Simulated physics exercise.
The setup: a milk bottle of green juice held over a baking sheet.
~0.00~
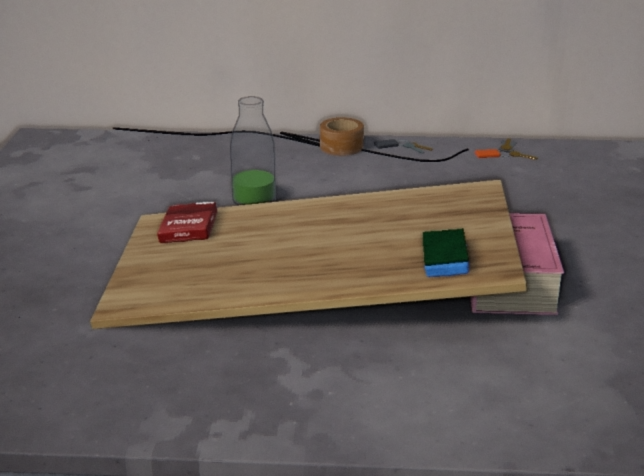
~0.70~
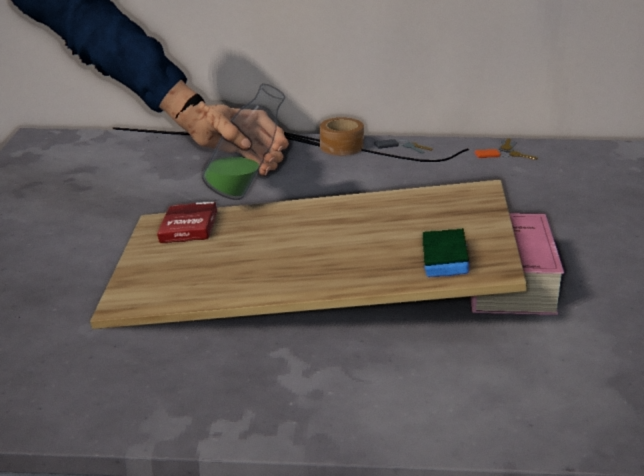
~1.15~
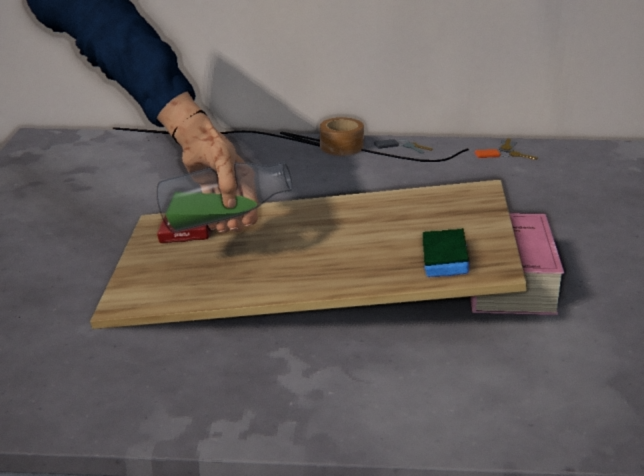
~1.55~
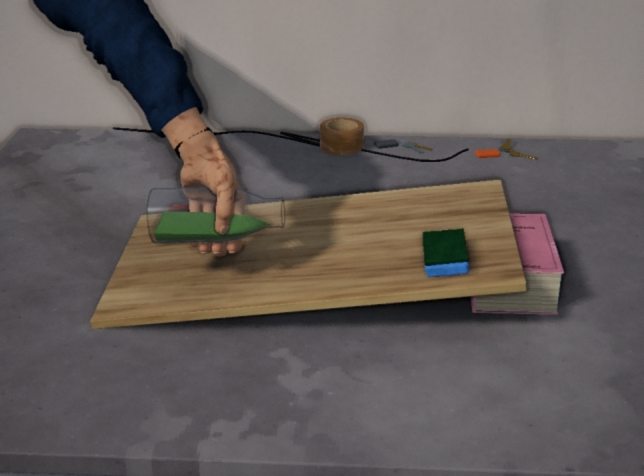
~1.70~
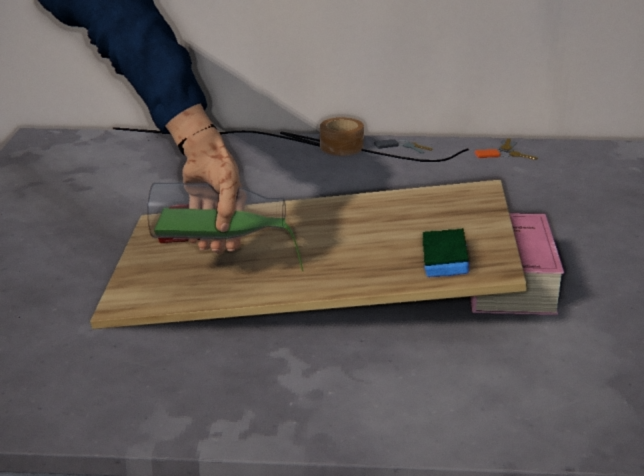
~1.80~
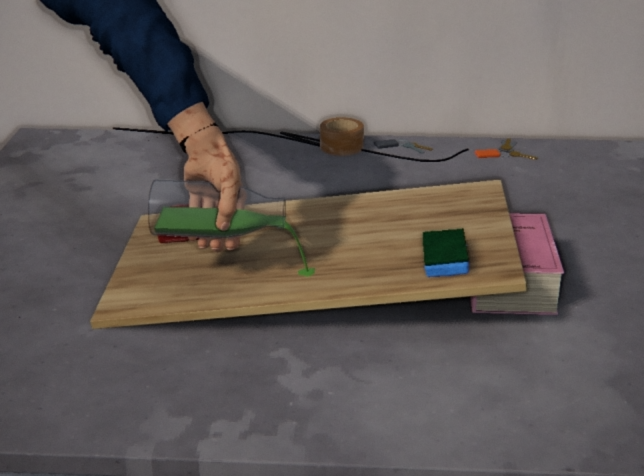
At first, a bottle of green liquid stands behind a sloping wooden board that holds a red packet and a sponge. A hand reaches in from the upper left, lifts the bottle over the board's left part and tips it sideways, and a thin green stream lands on the board.
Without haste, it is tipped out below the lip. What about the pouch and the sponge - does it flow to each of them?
Pouch: It does not, sponge: It does not.
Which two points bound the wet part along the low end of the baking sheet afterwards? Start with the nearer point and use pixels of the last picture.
Wet span: (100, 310) to (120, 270).
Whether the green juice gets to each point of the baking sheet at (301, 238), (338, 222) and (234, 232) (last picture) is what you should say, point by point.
Spot one ends up out of the spill, spot two out of the spill, spot three out of the spill.
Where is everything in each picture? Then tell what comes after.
The first picture shows the baking sheet slopes down to the left; milk bottle (252, 149) about a quarter full; pouch (188, 222); sponge (445, 253).
The second picture shows milk bottle (249, 138) tipped 25° with all of its load; pouch (188, 222).
The third picture shows milk bottle (229, 191) tipped 75° with all of its load; sponge (445, 253).
The fourth picture shows the baking sheet slopes down to the left; milk bottle (221, 214) tipped 85° with all of its load; pouch (188, 222).
The fifth picture shows the first of it lands; milk bottle (221, 211) tipped 90° with all of its load; sponge (445, 253).
The sixth picture shows the first of it lands; milk bottle (221, 210) tipped 90° with all of its load; pouch (188, 222); sponge (445, 253).
Around 2.6 s, it runs down to the left; the pouch is still dry; the sponge is still dry.
Around 4.2 s, it runs down to the left and off the end; the pouch is still dry; the sponge is still dry.
Around 8.0 s, it runs down to the left and off the end; the pouch is still dry; the sponge is still dry.
